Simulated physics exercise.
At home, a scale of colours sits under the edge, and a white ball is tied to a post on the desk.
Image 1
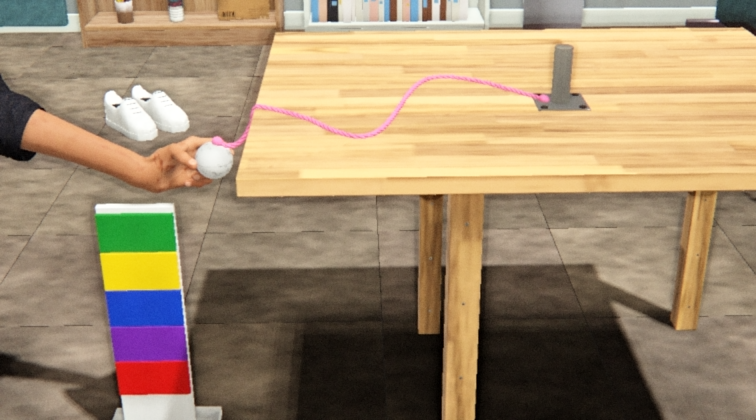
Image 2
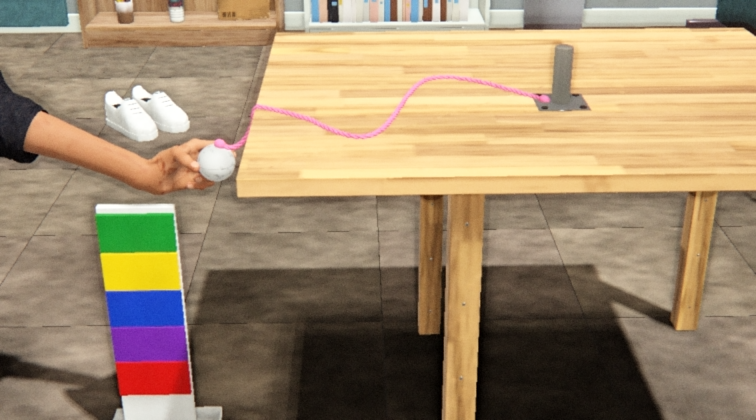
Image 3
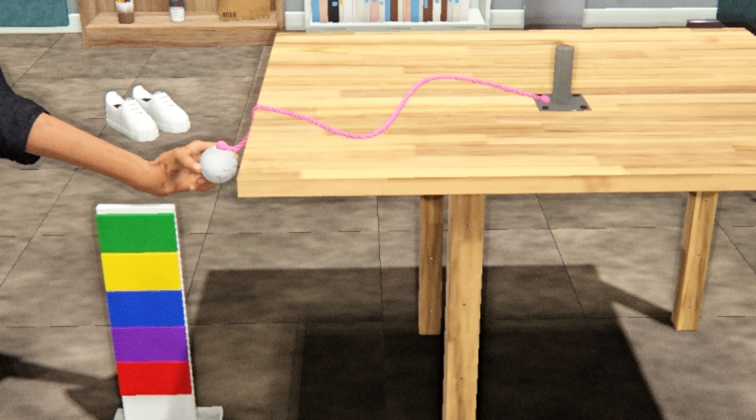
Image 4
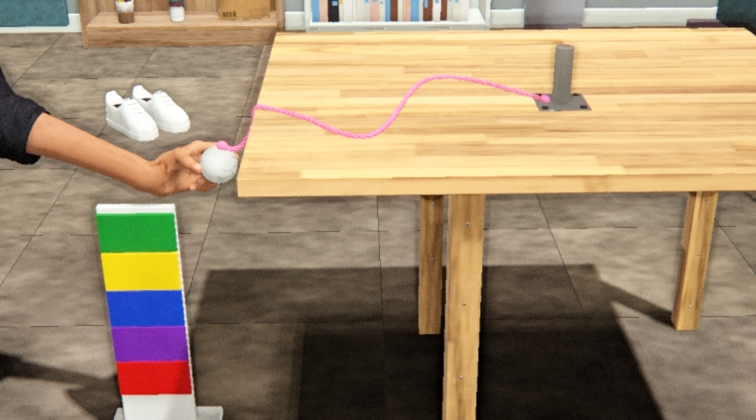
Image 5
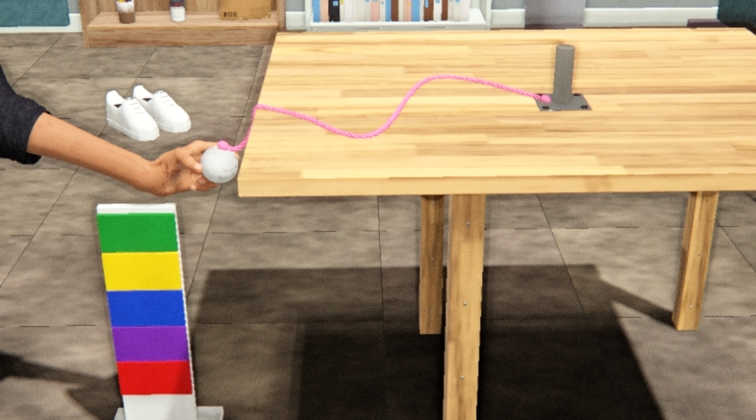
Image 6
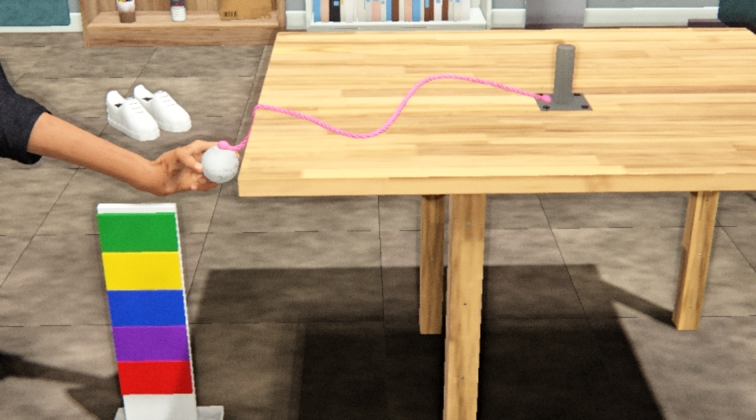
The footage shows a hand holding a white ball just off the left edge of a wooden desk, tied by a slack pink cord to a post, above a colour scale; the hand shifts very slightly, otherwise nothing moves.
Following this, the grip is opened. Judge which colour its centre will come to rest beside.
Its centre comes to rest beside purple.
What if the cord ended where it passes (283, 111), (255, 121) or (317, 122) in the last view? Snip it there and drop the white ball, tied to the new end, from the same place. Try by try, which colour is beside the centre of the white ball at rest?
It would be yellow; blue; green.
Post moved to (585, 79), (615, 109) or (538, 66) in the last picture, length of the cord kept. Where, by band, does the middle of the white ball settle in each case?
In turn, blue, then blue, then purple.
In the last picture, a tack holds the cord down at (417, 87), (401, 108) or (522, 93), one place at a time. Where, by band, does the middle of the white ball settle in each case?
It ends beside blue the first time, yellow the second and purple the third.
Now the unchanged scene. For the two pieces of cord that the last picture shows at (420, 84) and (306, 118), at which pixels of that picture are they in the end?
Roughly at (377, 100), and the other roughly at (264, 215).
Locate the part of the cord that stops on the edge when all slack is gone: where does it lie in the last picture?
(390, 123).
Early on, ball near (304, 312); level with purple.
Midway, ball near (254, 335); level with purple.
Finally, ball near (274, 335); level with purple. At purple.
